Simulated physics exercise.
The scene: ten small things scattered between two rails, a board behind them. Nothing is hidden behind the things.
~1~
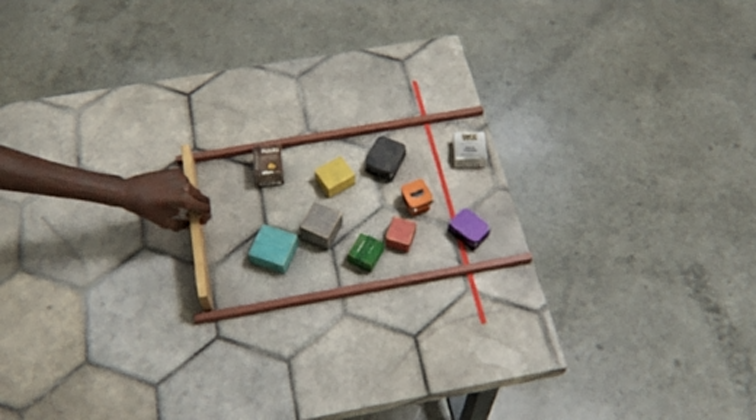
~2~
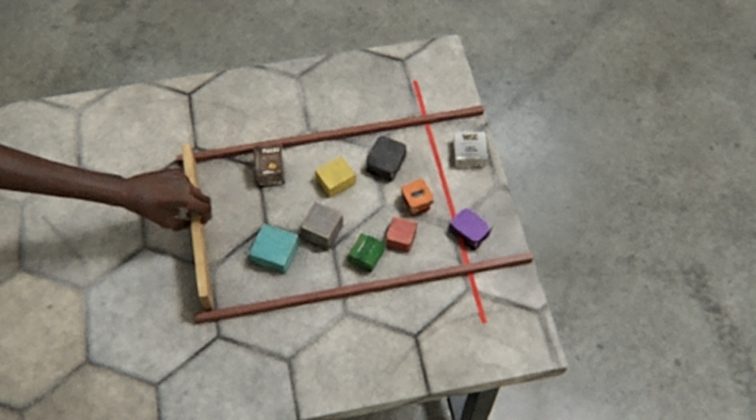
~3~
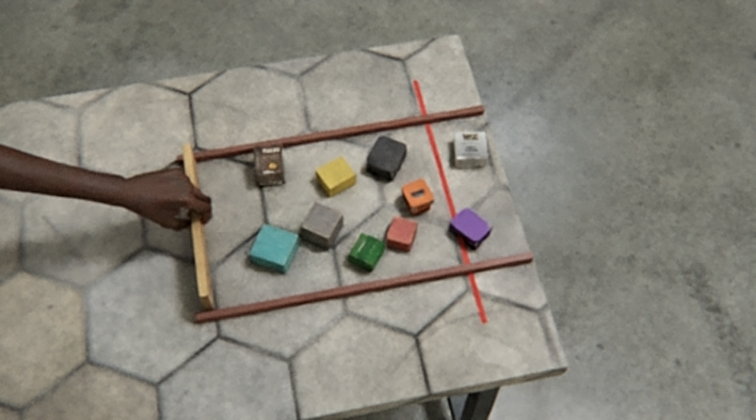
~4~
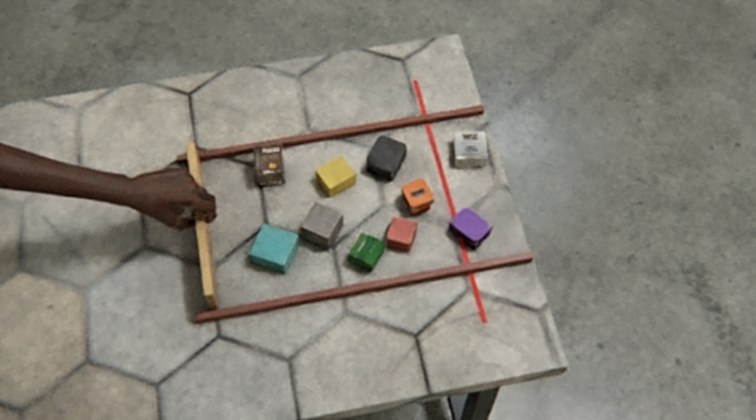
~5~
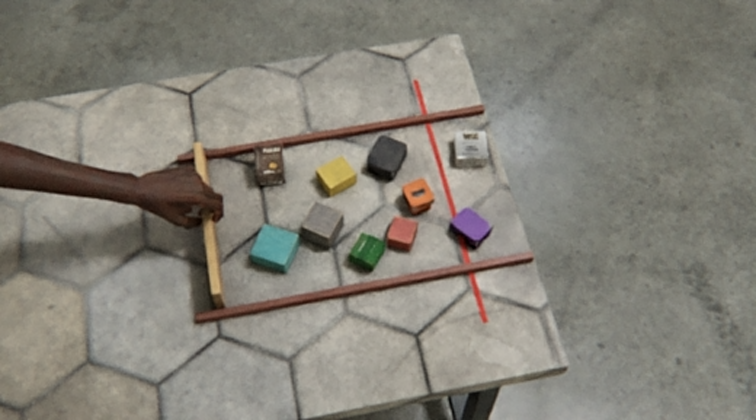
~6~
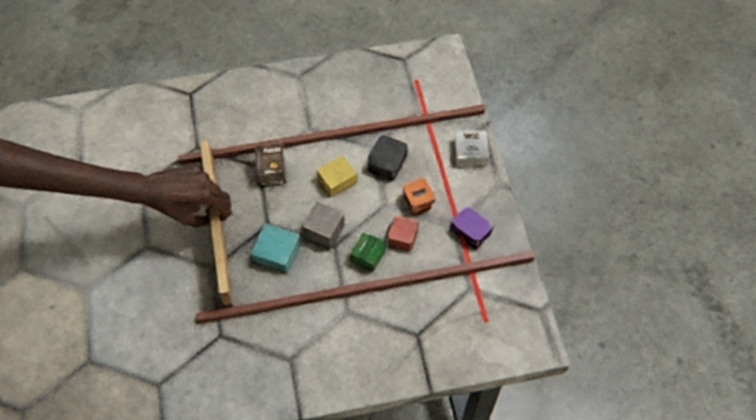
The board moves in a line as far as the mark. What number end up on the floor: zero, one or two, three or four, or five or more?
Here the number that fall off is one or two.
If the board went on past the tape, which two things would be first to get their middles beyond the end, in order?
In order: The white box, then the purple case.
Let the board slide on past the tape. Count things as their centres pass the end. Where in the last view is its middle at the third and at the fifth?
Its middle is around (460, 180) and later (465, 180).
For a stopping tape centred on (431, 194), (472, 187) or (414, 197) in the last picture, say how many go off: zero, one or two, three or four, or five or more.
Taking them in turn, not one; five or more; no fall at all.
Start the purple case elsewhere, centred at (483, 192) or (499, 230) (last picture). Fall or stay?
Place by place, it is lost; is kept.
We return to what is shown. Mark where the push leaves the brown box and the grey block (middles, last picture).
About (446, 128), and the other about (463, 180).
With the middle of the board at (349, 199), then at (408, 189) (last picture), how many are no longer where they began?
The counts are 7 and 10.
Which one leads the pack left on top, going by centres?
The purple case ends nearest.
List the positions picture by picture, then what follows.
The first frame shows white box (469, 150); purple case (469, 229); orange case (417, 198); board (197, 226); tape (446, 192).
The second frame shows purple case (470, 229); grey block (322, 225).
The third frame shows orange case (417, 198); brown box (270, 165).
The fourth frame shows white box (470, 149); yellow block (336, 176).
The fifth frame shows purple case (471, 228); green box (367, 252).
The sixth frame shows white box (471, 149); purple case (471, 228); orange case (419, 197); board (216, 222); tape (448, 191).
Soon after, none off yet; white box at rest near (471, 149); purple case at rest near (471, 228); orange case at rest near (419, 197).
Then, none off yet; white box moved a little near (484, 147); purple case moved about its own width near (502, 229); orange case moved well along near (462, 188).
At rest, the number that fall off is one or two; fallen, white box.
